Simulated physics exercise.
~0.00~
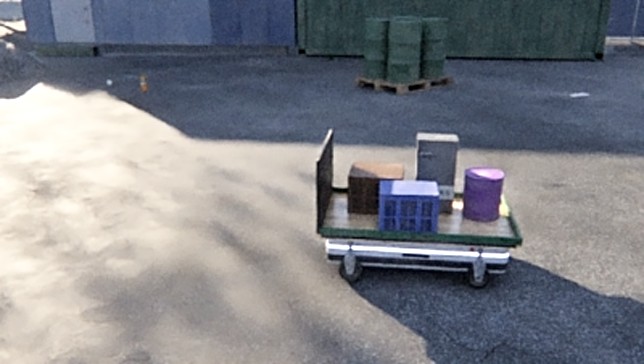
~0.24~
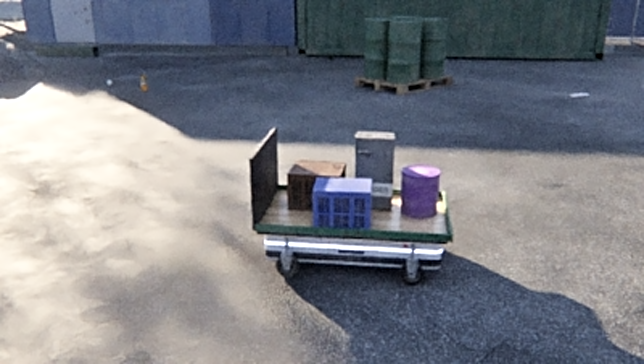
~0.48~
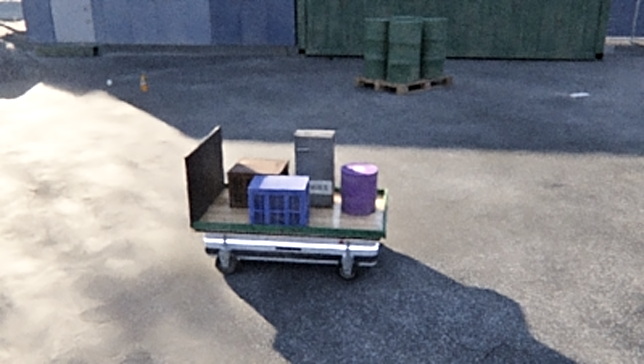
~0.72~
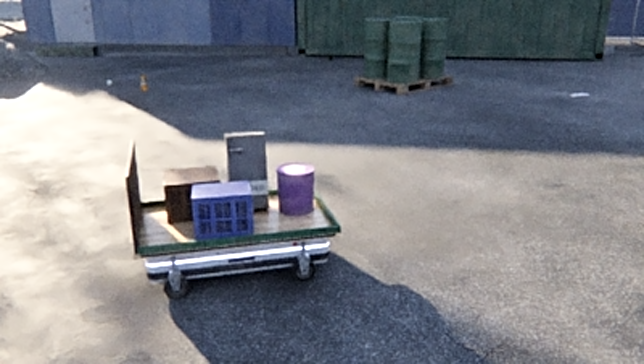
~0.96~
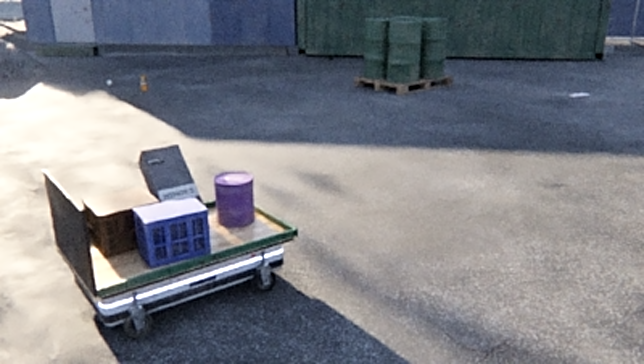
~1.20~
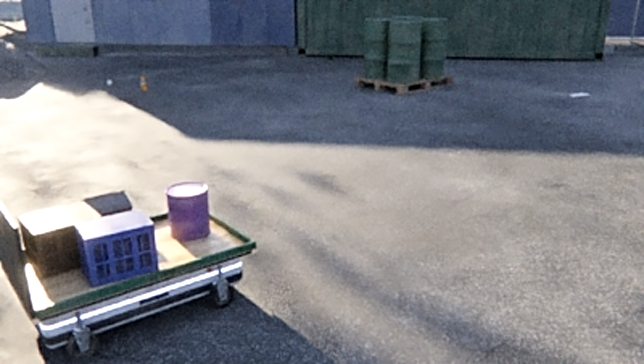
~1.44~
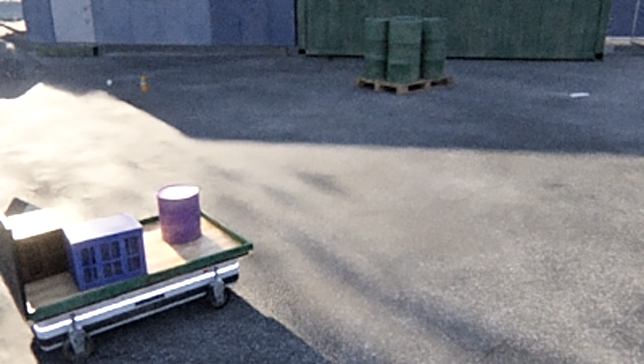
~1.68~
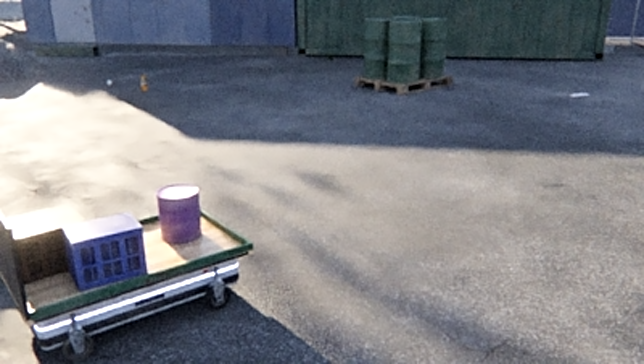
A flat cart carrying two crates, a grey box and a purple pail rolled left across a yard, then turned toward the viewer as the grey box toppled and dropped out of sight, and the cart stopped with the other three still upright.
